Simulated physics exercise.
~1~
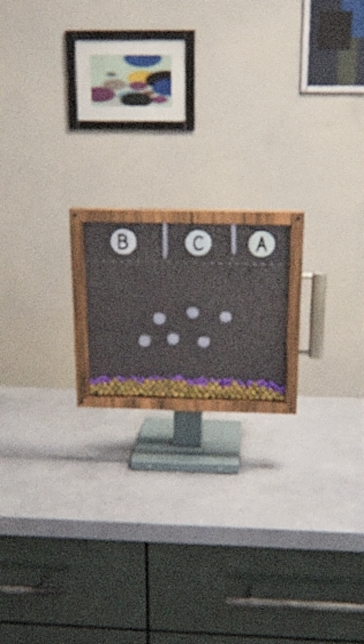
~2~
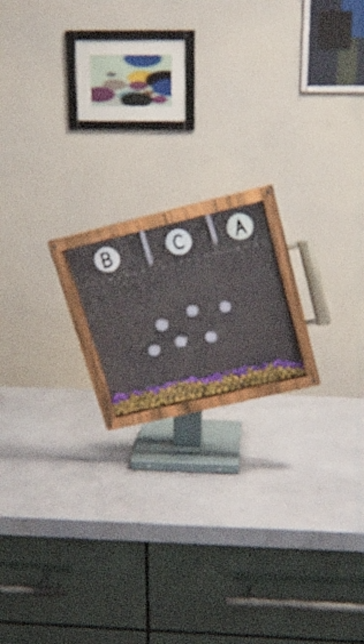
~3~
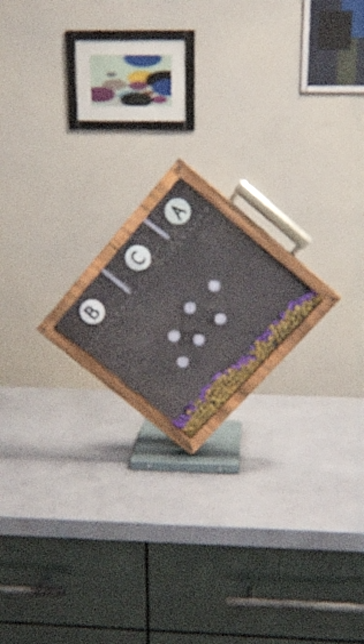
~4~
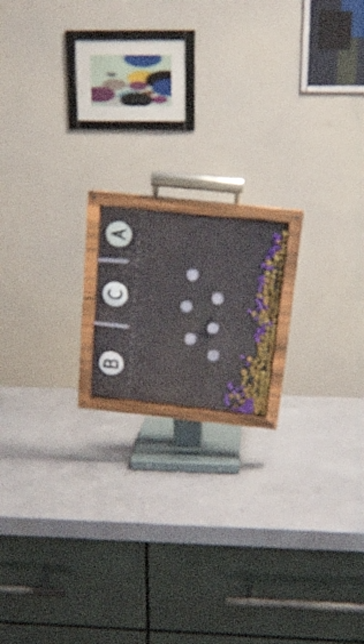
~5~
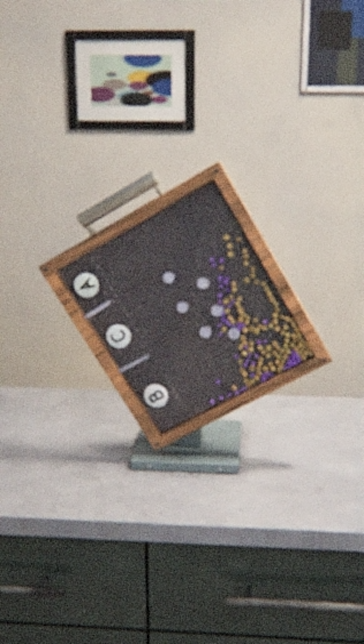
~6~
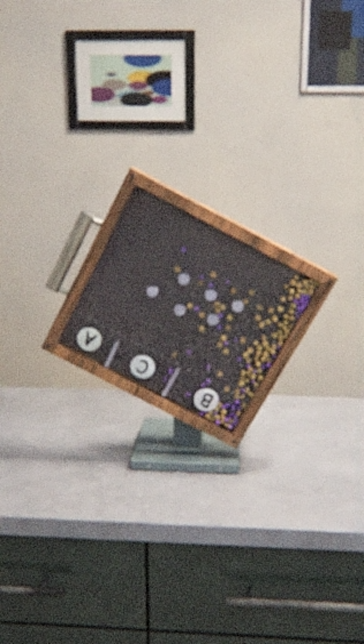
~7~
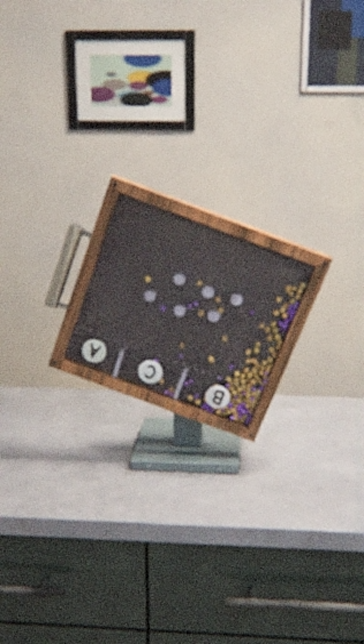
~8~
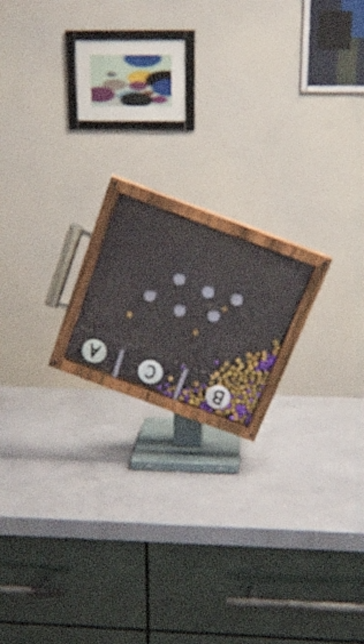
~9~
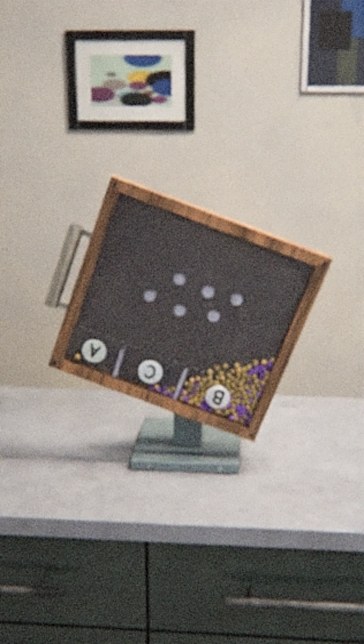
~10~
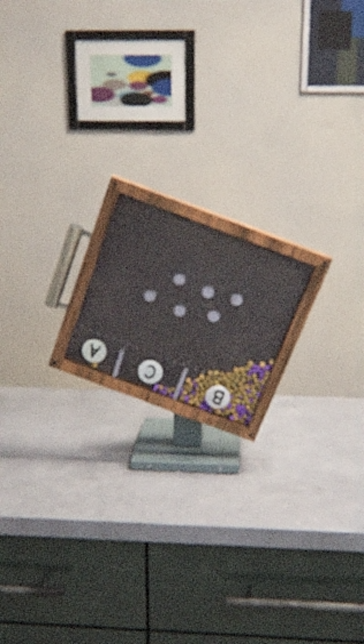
The framed box turns anticlockwise until nearly upside down, and its beads settle mostly around B.
